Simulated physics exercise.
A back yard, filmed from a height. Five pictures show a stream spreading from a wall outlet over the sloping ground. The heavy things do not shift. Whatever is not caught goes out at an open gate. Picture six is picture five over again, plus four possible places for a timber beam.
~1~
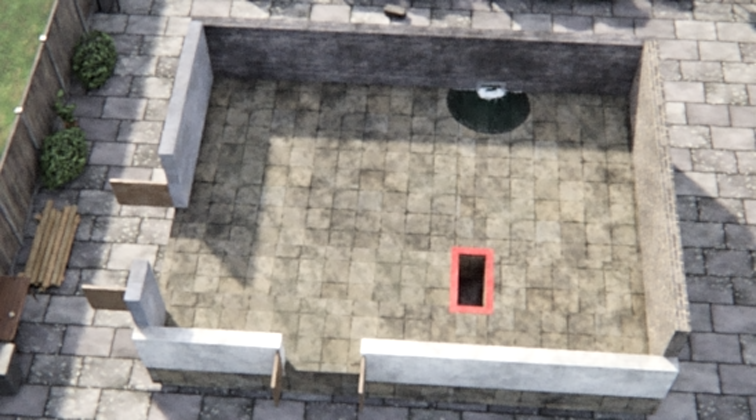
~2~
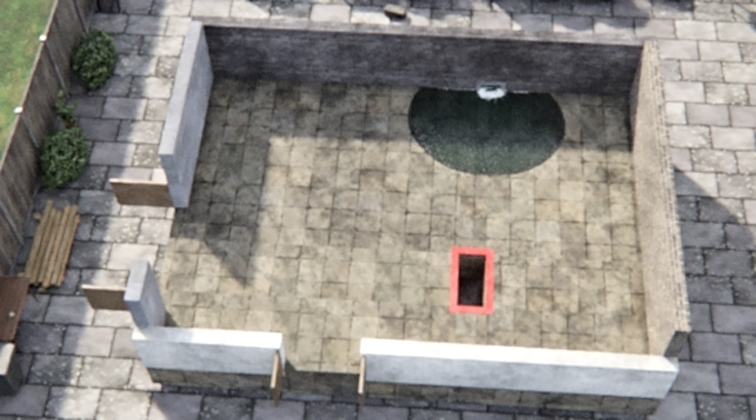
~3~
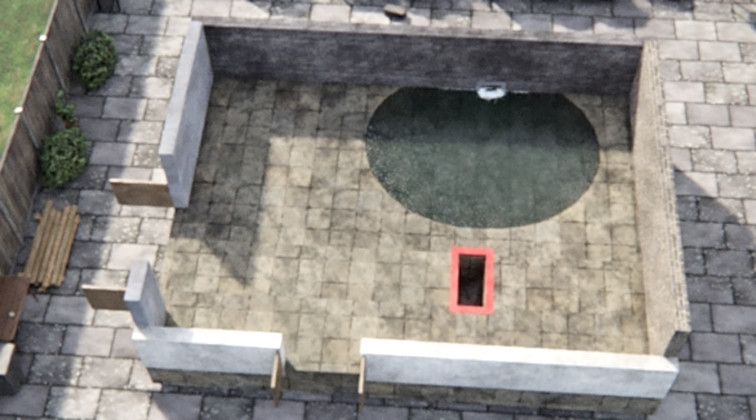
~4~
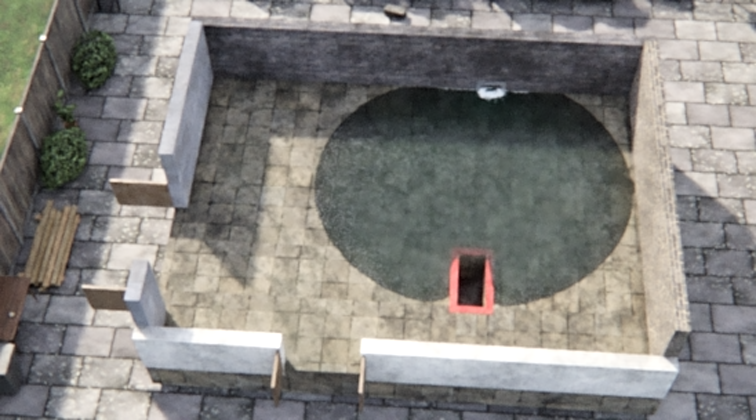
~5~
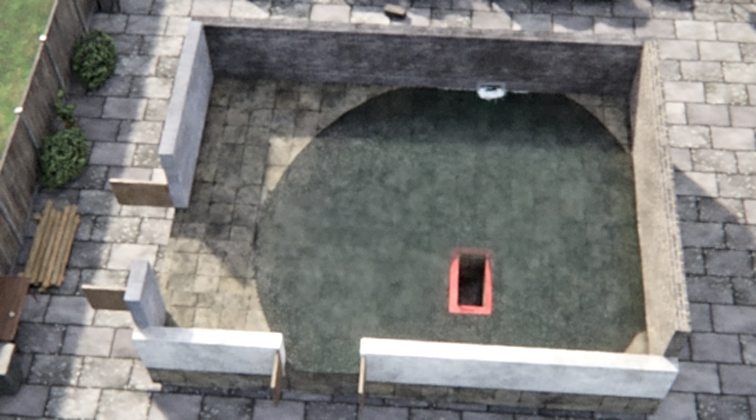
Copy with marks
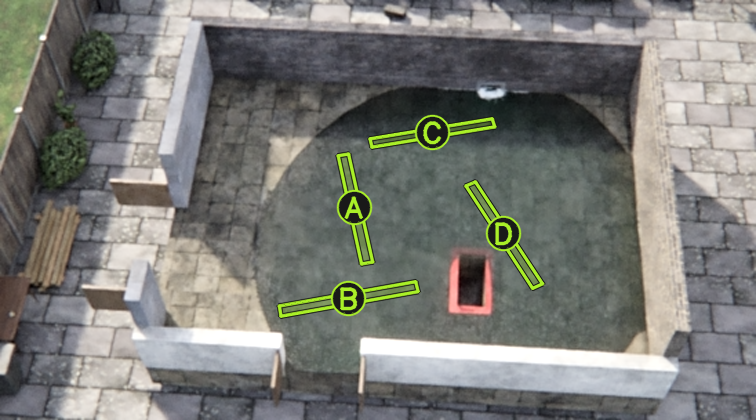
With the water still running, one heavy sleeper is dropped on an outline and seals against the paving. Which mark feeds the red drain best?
Best: A.
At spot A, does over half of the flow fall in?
No.
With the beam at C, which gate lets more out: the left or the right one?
More leaves on the right.
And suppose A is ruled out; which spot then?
That would be B.
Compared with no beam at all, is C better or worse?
It is worse.
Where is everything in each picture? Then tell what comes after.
Outfall at (491, 86); red drain at (472, 280); open gate at (177, 257); open gate at (324, 359); water covers 3 % of the ground and shows as far out as (517, 124); red drain still dry.
Water covers 10 % of the ground and shows as far out as (527, 168); red drain still dry.
Water covers 23 % of the ground and shows as far out as (421, 211); red drain still dry.
Water covers 42 % of the ground and shows as far out as (393, 285); red drain taking water.
Water covers 68 % of the ground and shows as far out as (282, 317); red drain taking water.
On the marked copy, A from (343, 154) to (367, 262); B from (280, 311) to (416, 286); C from (371, 142) to (493, 122); D from (470, 183) to (537, 286).
With A, about 42 % of the stream runs into the red drain, about 57 % out by the gates.
With B, about 28 % of the stream runs into the red drain, about 71 % out by the gates.
With C, about 14 % of the stream runs into the red drain, about 85 % out by the gates.
With D, about 19 % of the stream runs into the red drain, about 81 % out by the gates.
